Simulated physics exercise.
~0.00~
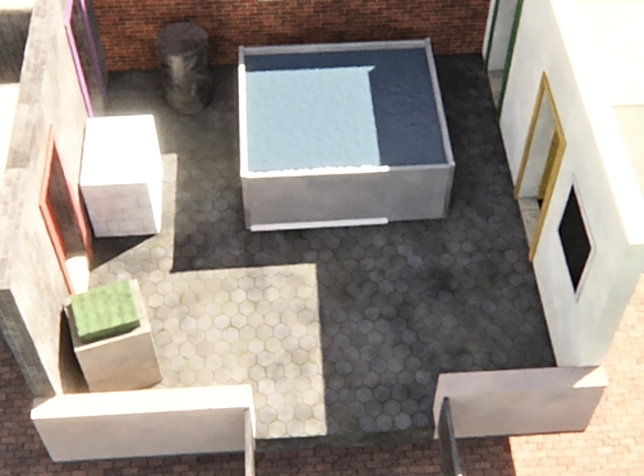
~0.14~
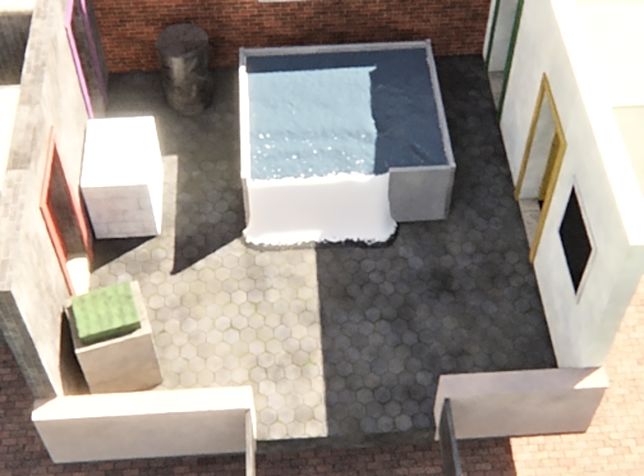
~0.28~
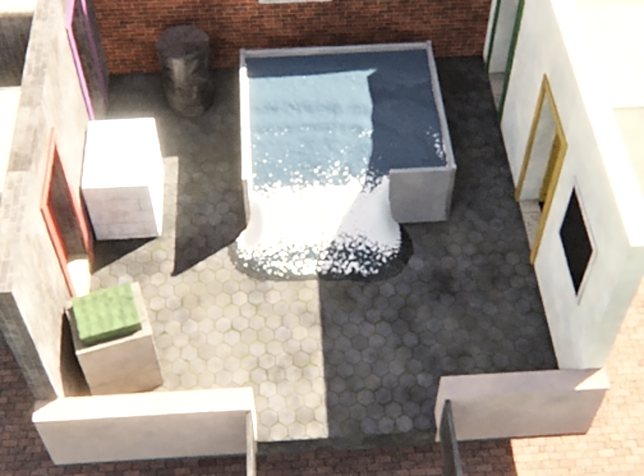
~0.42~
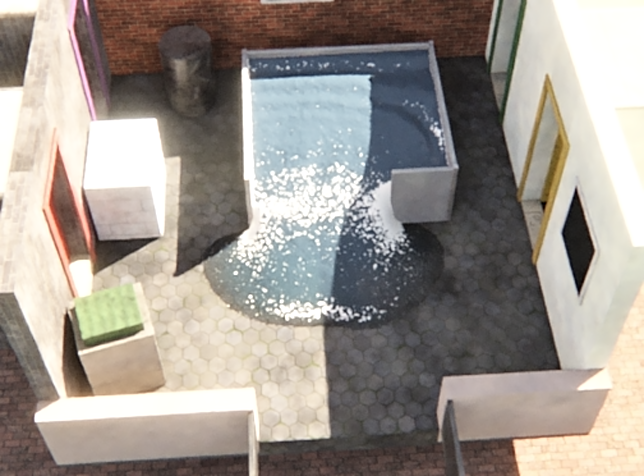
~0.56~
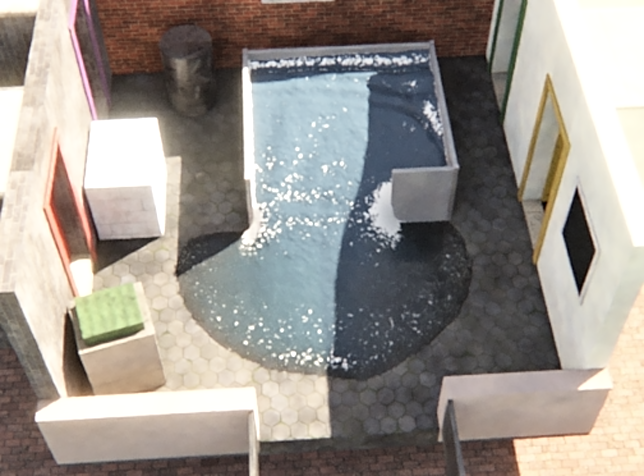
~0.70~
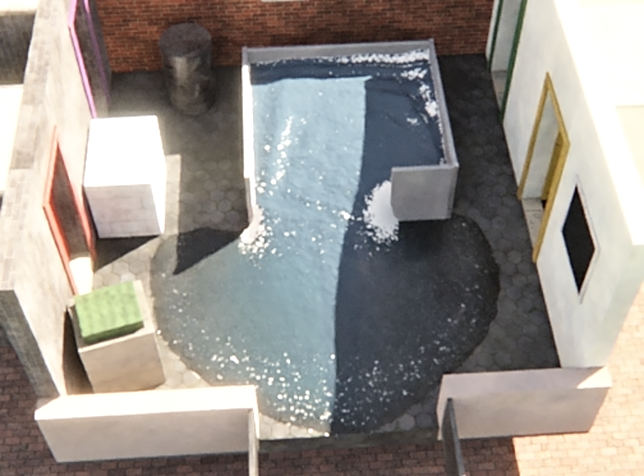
The clip shows a walled yard from above, where part of a square tank's near wall gives way and foaming water pours out, spreading in a widening rounded pool across the paved floor toward the near walls.
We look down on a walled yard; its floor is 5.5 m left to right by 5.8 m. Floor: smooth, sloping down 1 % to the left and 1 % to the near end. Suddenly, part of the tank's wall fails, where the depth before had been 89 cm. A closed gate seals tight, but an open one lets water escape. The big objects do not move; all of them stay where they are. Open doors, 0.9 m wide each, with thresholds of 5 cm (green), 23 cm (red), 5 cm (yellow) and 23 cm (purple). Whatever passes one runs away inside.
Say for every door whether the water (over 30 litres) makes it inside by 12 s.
At the end, the green door will undershoot the limit, the red door will undershoot the limit, the yellow door will undershoot the limit, the purple door will undershoot the limit.
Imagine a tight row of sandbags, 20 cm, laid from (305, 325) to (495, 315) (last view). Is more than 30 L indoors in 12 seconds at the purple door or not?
Note, purple vs limit: Lower.
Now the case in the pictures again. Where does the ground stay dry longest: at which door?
Last: Green.
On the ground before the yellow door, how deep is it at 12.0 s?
Around 3.5 cm deep.
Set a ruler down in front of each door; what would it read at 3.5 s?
Depth readings (cm): Green = 0; red = 16; yellow = 5; purple = 2.
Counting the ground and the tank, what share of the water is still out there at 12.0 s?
About 36 per cent.
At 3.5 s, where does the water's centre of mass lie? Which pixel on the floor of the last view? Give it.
Its balance point sits around (300, 257).
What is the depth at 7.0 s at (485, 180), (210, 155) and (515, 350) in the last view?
Taking the spots in order: 4 cm, 5 cm, 6 cm.
After 1.4 s water covers 50 % of the floor and is deepest (48 cm) near (225, 422); green door not reached, red door 3 cm at the sill, 0 L in, yellow door 3 cm at the sill, 0 L in, purple door not reached.
After 2.2 s water covers 50 % of the floor and is deepest (76 cm) near (83, 388); green door not reached, red door 13 cm at the sill, 0 L in, yellow door 1 cm at the sill, 0 L in, purple door not reached.
After 3.5 s water covers 65 % of the floor and is deepest (39 cm) near (78, 431); green door not reached, red door 16 cm at the sill, 0 L in, yellow door 5 cm at the sill, 0 L in, purple door 2 cm at the sill, 0 L in.
After 7.0 s water covers 95 % of the floor and is deepest (24 cm) near (81, 402); green door 5 cm at the sill, 0 L in, red door 14 cm at the sill, 2 L in, yellow door 3 cm at the sill, 0 L in, purple door 4 cm at the sill, 0 L in.
After 12.0 s water covers 95 % of the floor and is deepest (13 cm) near (104, 163); green door 4 cm at the sill, 2 L in, red door 9 cm at the sill, 2 L in, yellow door 4 cm at the sill, 0 L in, purple door 12 cm at the sill, 0 L in.
